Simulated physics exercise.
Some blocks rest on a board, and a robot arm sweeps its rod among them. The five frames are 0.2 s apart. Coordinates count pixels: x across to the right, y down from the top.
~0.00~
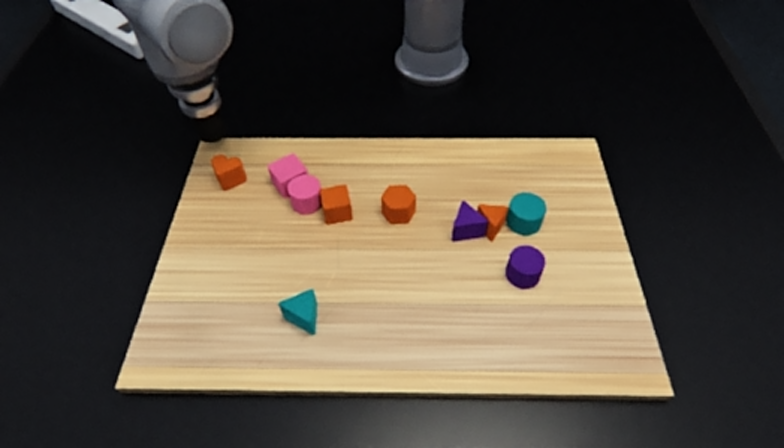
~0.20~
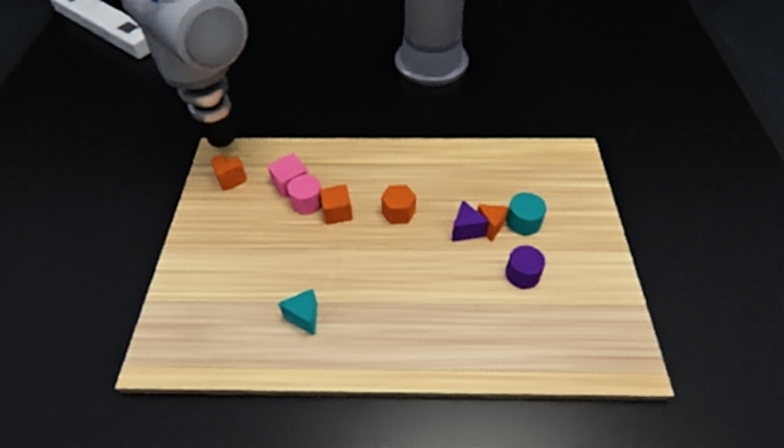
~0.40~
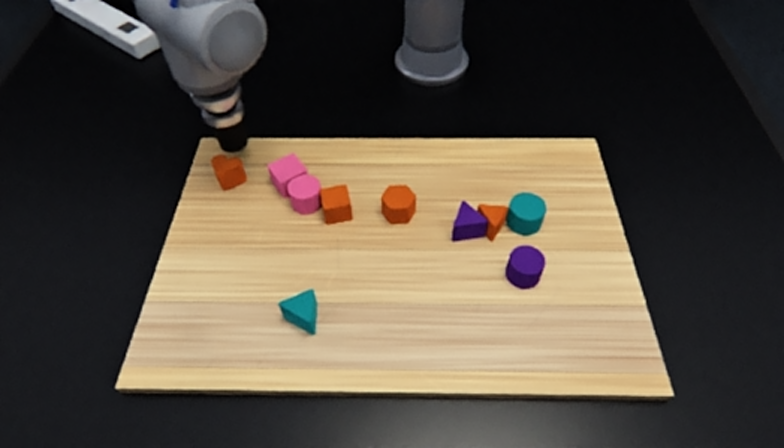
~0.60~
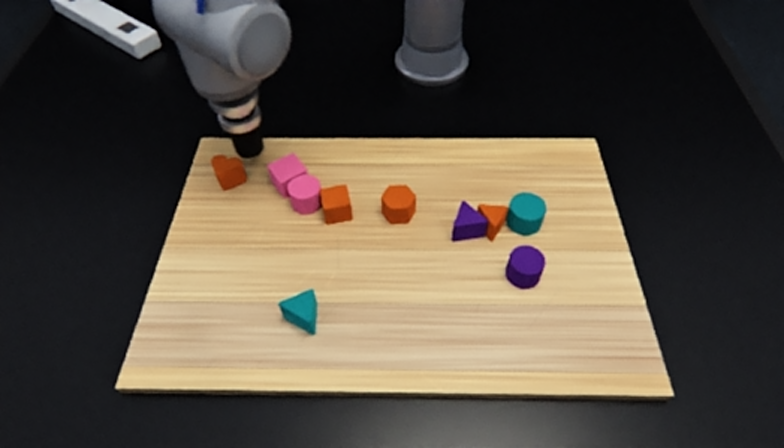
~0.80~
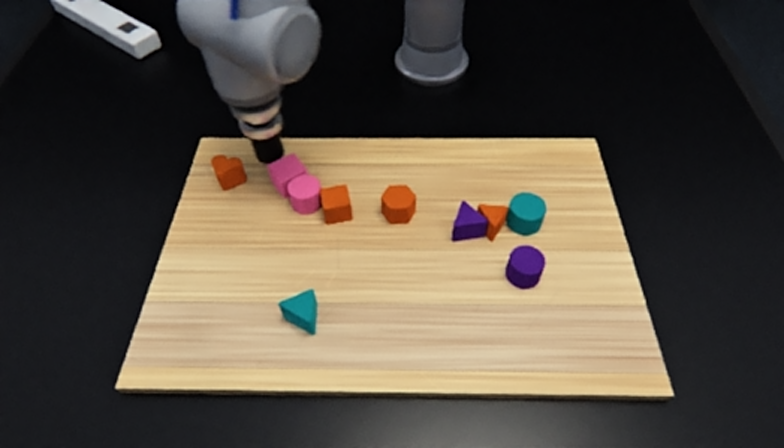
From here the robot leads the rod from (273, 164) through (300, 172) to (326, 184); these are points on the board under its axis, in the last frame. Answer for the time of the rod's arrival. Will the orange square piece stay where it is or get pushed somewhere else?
It is moved off its spot.
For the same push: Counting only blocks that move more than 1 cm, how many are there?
I predict three or more.
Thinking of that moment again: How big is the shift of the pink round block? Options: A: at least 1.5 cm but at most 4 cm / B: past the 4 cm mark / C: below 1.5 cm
B.
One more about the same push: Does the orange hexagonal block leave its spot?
In short: No.
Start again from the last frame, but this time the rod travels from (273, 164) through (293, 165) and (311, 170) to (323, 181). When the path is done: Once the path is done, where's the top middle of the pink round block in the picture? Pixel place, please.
Its top middle will sit at (305, 214).
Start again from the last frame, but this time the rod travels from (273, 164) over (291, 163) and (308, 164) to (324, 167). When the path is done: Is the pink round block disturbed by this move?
That block moves.
The first path, step by step. Halfway along, rod at (299, 163); pink square piece at (301, 178), turned 35° clockwise; pink round block at (311, 203); orange square piece at (346, 203), turned 20° anticlockwise.
At the end, rod at (324, 174); orange heart-shaped block still; pink square piece at (316, 191), turned 50° clockwise; pink round block at (313, 217); orange square piece at (346, 203), turned 20° anticlockwise; orange hexagonal block still.
